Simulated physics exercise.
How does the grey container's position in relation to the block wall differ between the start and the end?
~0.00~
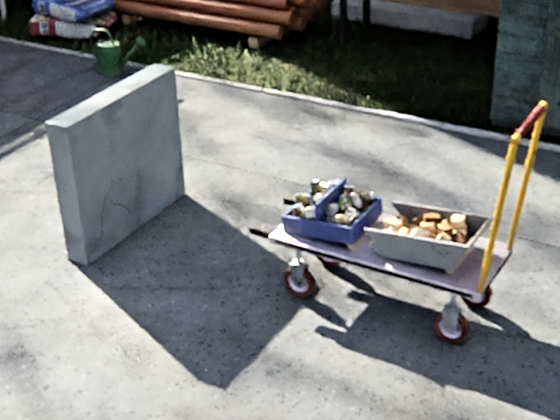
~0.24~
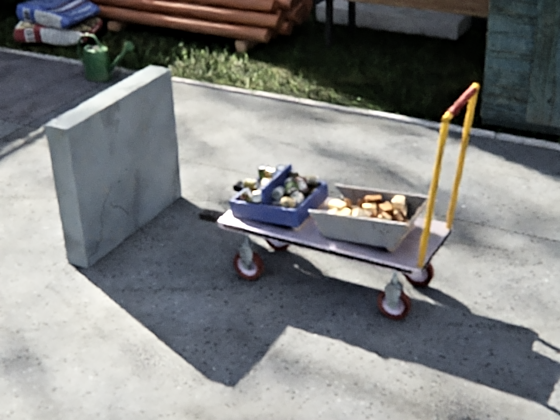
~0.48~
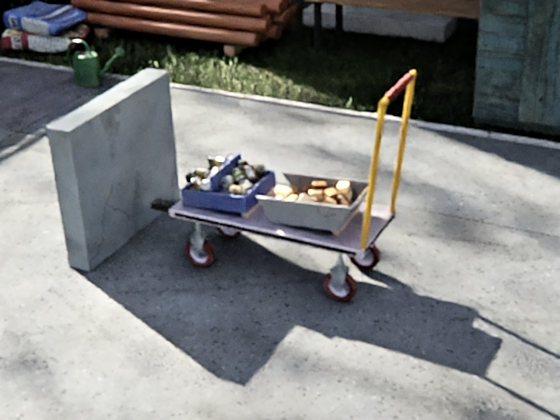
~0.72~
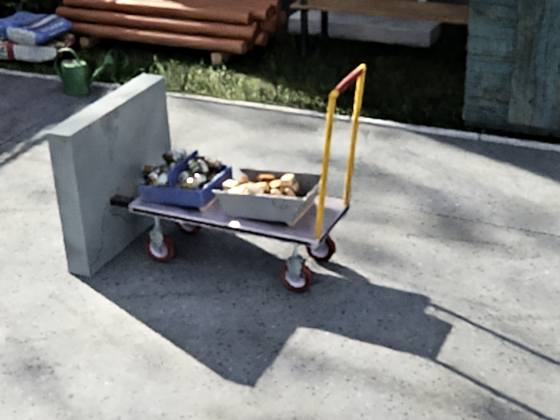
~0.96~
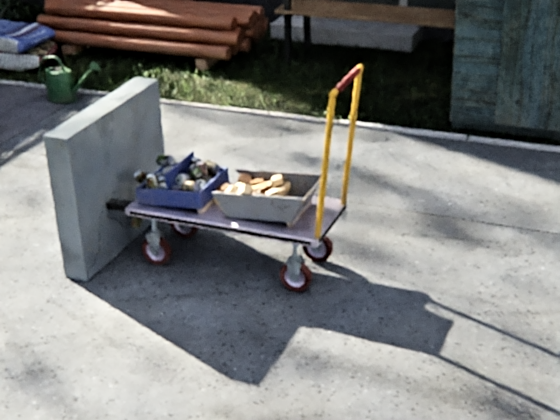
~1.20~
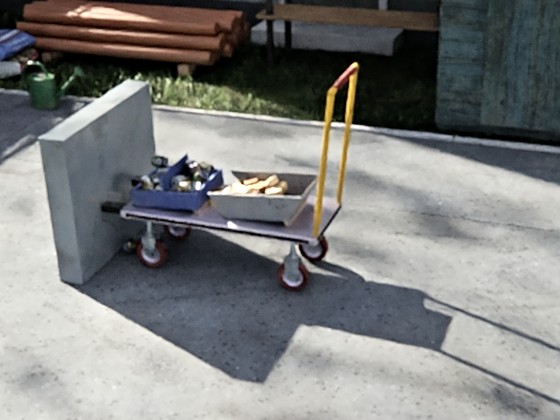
At the start the grey container is well off to the right, far from the block wall. By the end it has travelled left with the trolley and sits much closer to the wall, with the blue container between them.
